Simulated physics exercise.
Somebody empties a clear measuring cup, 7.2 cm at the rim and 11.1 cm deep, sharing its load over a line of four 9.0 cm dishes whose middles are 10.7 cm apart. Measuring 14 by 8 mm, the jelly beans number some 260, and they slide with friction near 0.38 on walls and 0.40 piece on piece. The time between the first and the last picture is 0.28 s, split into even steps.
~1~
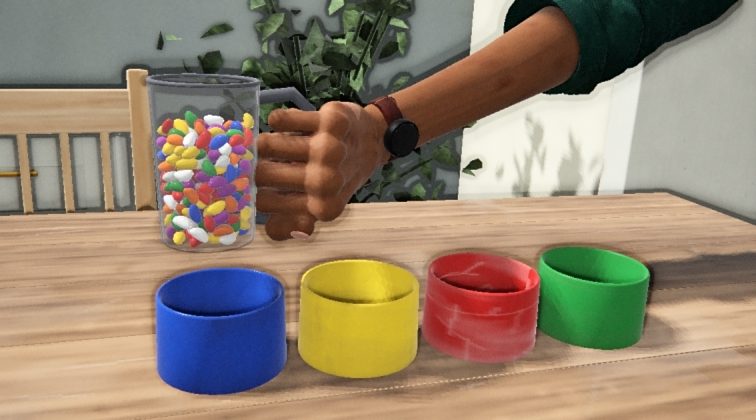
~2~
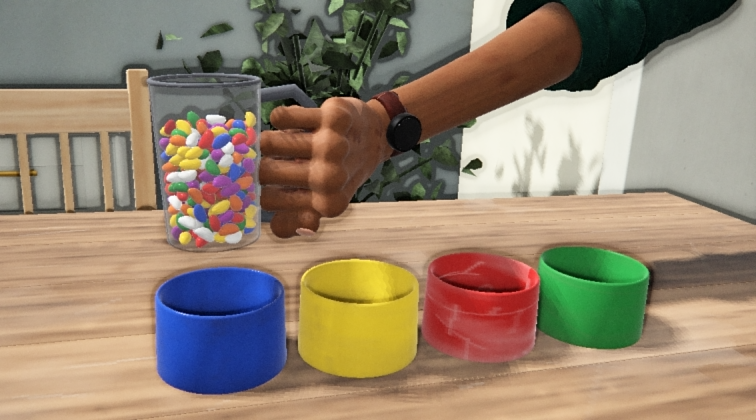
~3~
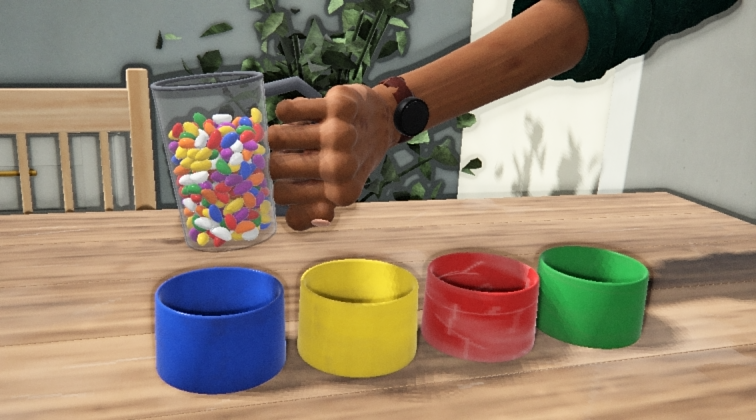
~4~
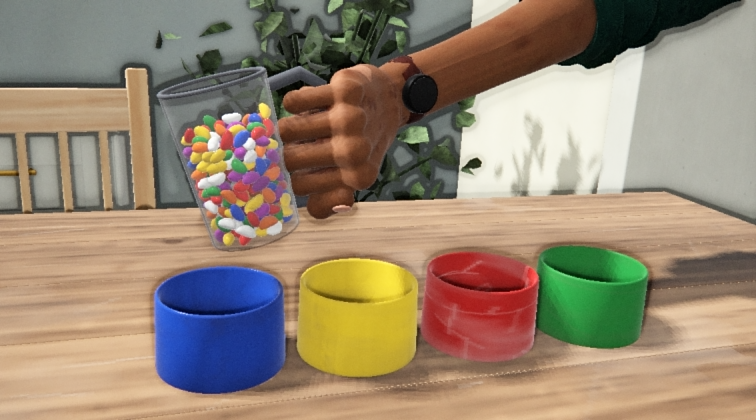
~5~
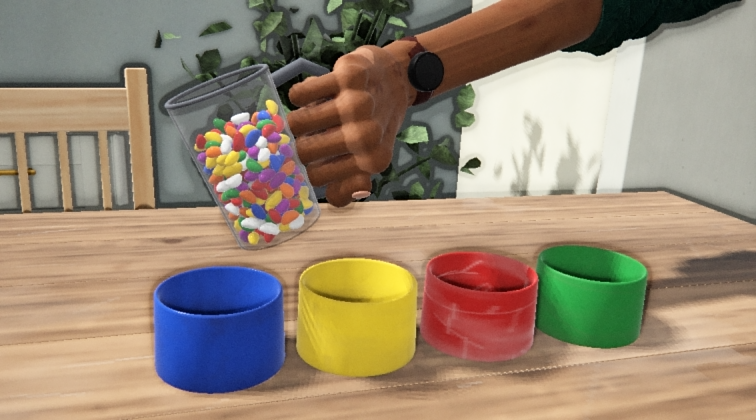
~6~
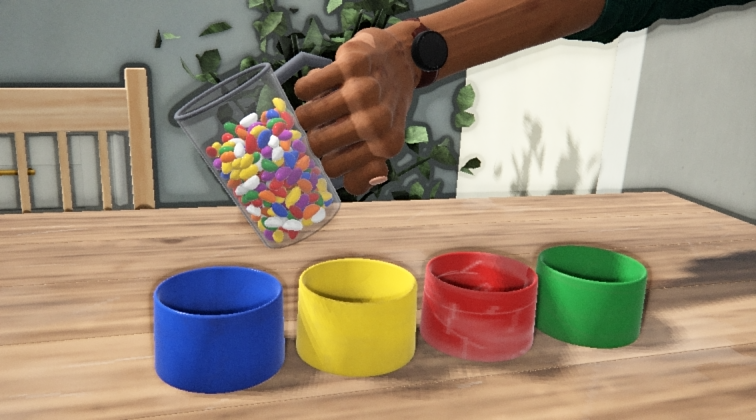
On a pale wooden table, seen from the front and slightly above by a still camera, a wooden chair stands behind at the left, near a leafy plant and a grey wall. Blue, yellow, red and green round dishes sit in a row from left to right, below a clear cup of multicoloured jelly beans held by a hand wearing a dark watch. The hand gradually tilts the cup leftward while shifting it slightly right, and the beans stay inside.
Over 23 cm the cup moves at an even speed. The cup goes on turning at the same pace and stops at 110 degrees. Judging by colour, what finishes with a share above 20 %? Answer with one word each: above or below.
Red dish below, blue dish below, green dish below, yellow dish above, counter above.
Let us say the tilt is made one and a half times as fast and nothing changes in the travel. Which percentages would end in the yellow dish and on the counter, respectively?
Shares: Yellow at 50; counter at 30.
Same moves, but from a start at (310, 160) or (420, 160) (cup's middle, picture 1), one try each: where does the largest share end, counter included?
The winner: Red; green.
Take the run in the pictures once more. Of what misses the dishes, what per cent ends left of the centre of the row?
Fraction on that side: Around 50 %.
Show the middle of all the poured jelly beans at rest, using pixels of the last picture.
Centre at rest: Approx. (378, 326) px.
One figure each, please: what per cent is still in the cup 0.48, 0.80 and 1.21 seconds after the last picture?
It goes roughly like this: 100, 65, 30 per cent.
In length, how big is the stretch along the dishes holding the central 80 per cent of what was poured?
Some 8 cm.
Then, 0.48 s after the last picture, tilt 96 degrees; cup holds 100 %.
Then, 0.80 s after the last picture, tilt 110 degrees; cup holds 65 %, yellow 35 %.
Then, 1.21 s after the last picture, tilt 110 degrees; cup holds 30 %, yellow 55 %.
In the end, red 0 %, blue 0 %, green 0 %, yellow 65 %, counter 30 %.
